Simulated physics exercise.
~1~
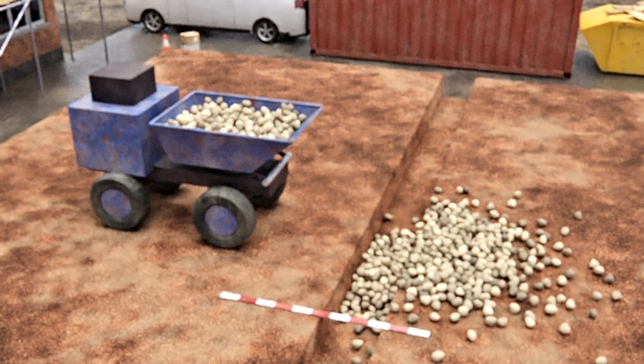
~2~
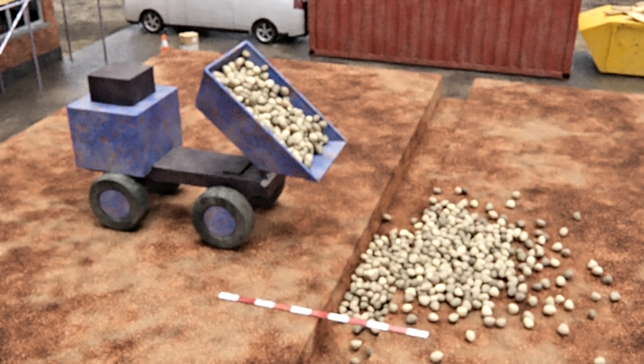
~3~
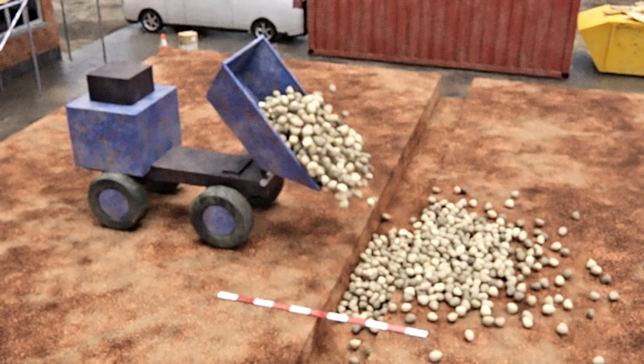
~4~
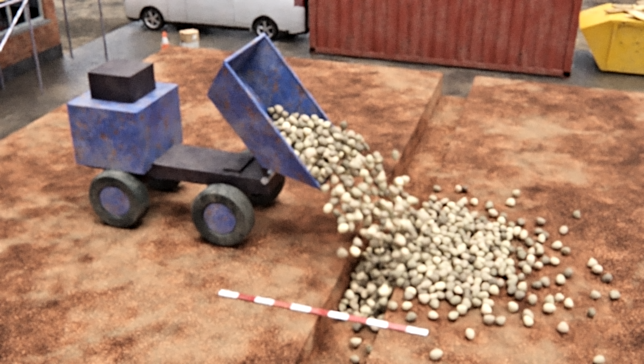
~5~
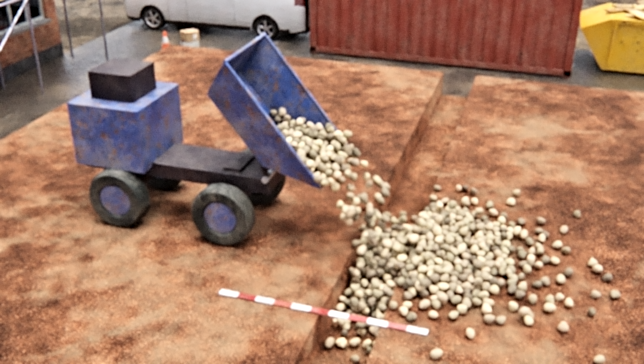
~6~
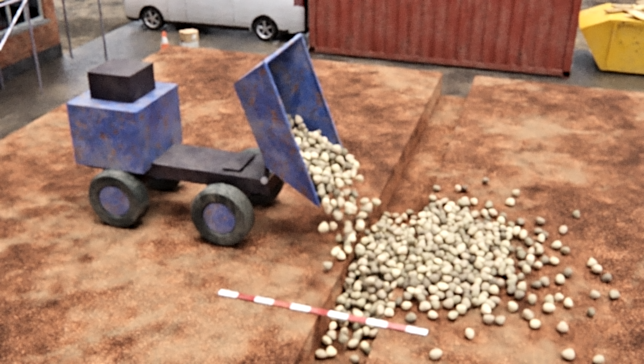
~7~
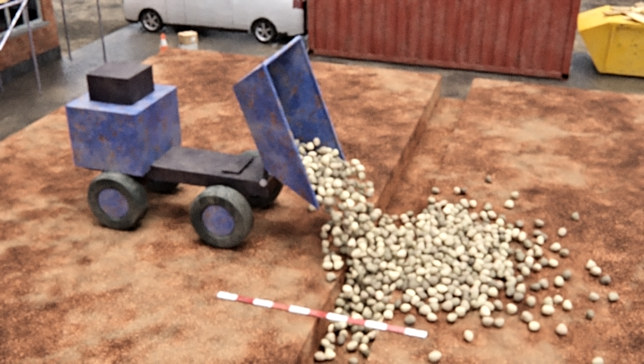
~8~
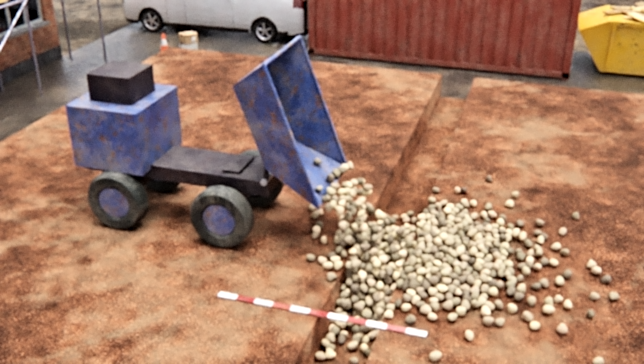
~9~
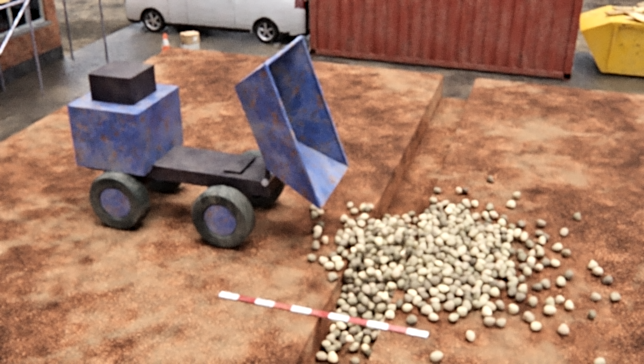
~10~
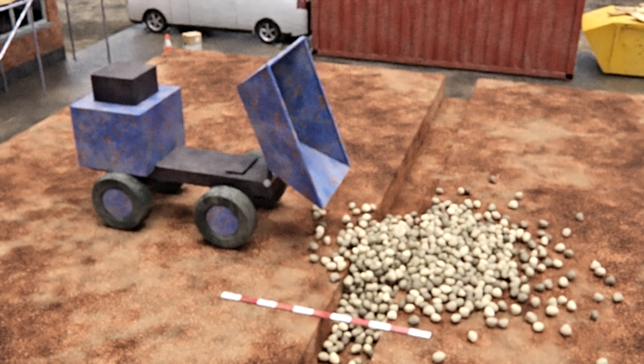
A blue dumper tips its body in two stages, emptying pale cobbles onto the earlier heap.
